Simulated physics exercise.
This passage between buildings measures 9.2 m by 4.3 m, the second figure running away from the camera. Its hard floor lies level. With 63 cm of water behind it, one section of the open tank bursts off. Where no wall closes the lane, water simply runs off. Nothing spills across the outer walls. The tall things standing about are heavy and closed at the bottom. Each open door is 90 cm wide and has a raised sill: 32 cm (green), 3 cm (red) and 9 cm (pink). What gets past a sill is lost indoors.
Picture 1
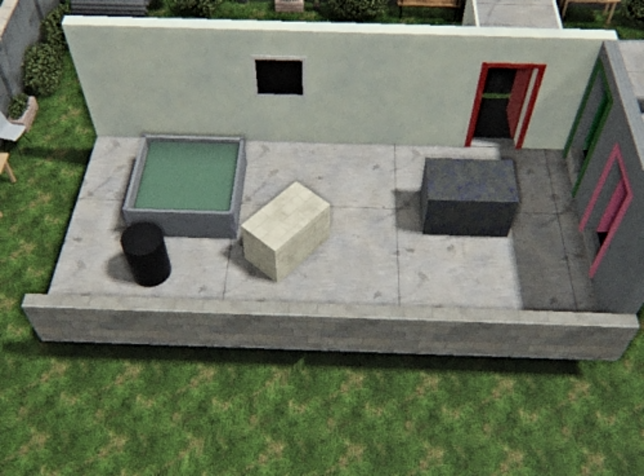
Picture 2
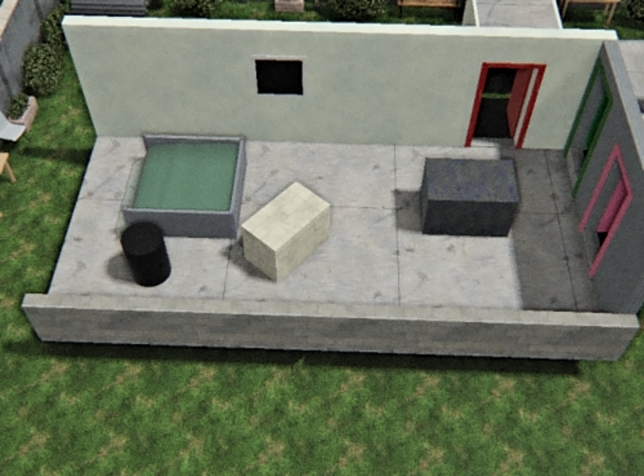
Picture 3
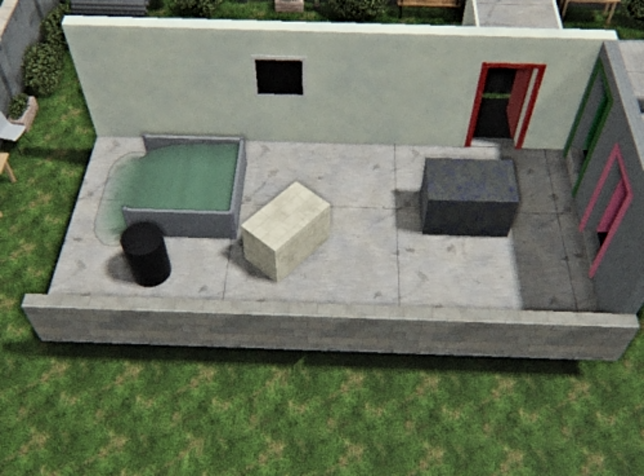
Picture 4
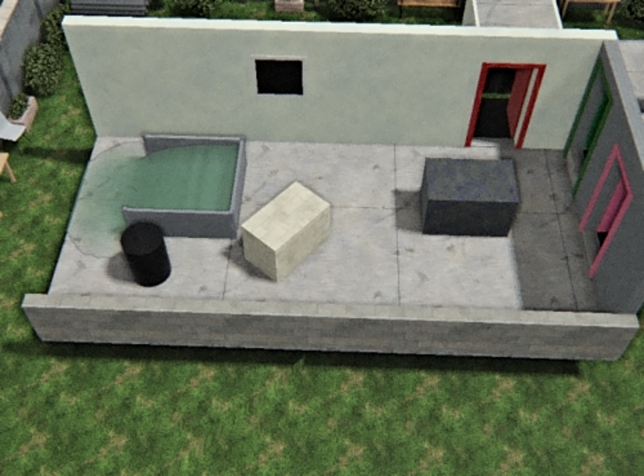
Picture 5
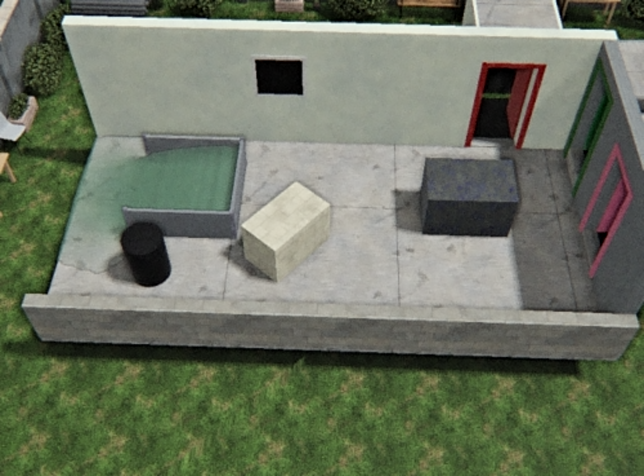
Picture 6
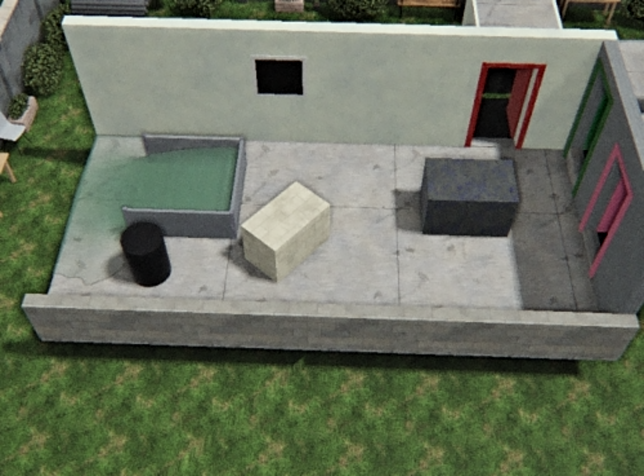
The clip shows a walled concrete yard with an open tank of green water, a black cylinder and two blocks; the tank's left side gives way, and water pours out, spreading leftward across the floor behind the cylinder.
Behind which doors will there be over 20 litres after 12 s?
The water let in: At the green door it keeps below the limit; at the red door it does not reach the limit; at the pink door it does not reach the limit.
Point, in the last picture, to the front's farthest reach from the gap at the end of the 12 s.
At about (99, 204).
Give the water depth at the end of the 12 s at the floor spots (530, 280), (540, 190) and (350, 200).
Roughly 0, 0 and 0 cm, in turn.
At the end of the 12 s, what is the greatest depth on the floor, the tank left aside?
About 2 cm.
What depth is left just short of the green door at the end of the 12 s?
Roughly 0.0 cm deep.
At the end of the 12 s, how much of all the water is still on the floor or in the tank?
About 6 per cent.
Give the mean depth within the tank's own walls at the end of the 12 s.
About 2 cm.
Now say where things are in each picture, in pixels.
The open tank at (186, 176) is whole and still, 63 cm deep, in the first frame.
The front is at (129, 238), 1.0 m from the gap at (142, 190); 0.5 m2 of floor is under water; 63 cm left at the back of the open tank, in the second frame.
Water pours out at (142, 191) and has run 1.1 m, to (109, 240); deepest outside 31 cm, 63 cm at the open tank's back, in the third frame.
Water pours out at (142, 191) and has run 1.5 m, to (89, 250); deepest outside 29 cm, 61 cm at the open tank's back, in the fourth frame.
Water pours out at (142, 191) and has run 1.9 m, to (96, 142); deepest outside 29 cm, 54 cm at the open tank's back, in the fifth frame.
The front is at (61, 266), 2.0 m from the gap at (142, 192); 3.7 m2 of floor is under water; 54 cm left at the back of the open tank, in the sixth frame.
A moment later water covers 10 % of the floor and is deepest (24 cm) near (133, 220); green door not reached, red door not reached, pink door not reached.
Soon after water covers 10 % of the floor and is deepest (17 cm) near (137, 205); green door not reached, red door not reached, pink door not reached.
Next water covers 10 % of the floor and is deepest (9 cm) near (133, 220); green door not reached, red door not reached, pink door not reached.
Later on water covers 10 % of the floor and is deepest (4 cm) near (133, 220); green door not reached, red door not reached, pink door not reached.
At the end water covers 5 % of the floor and is deepest (2 cm) near (132, 228); green door not reached, red door not reached, pink door not reached.
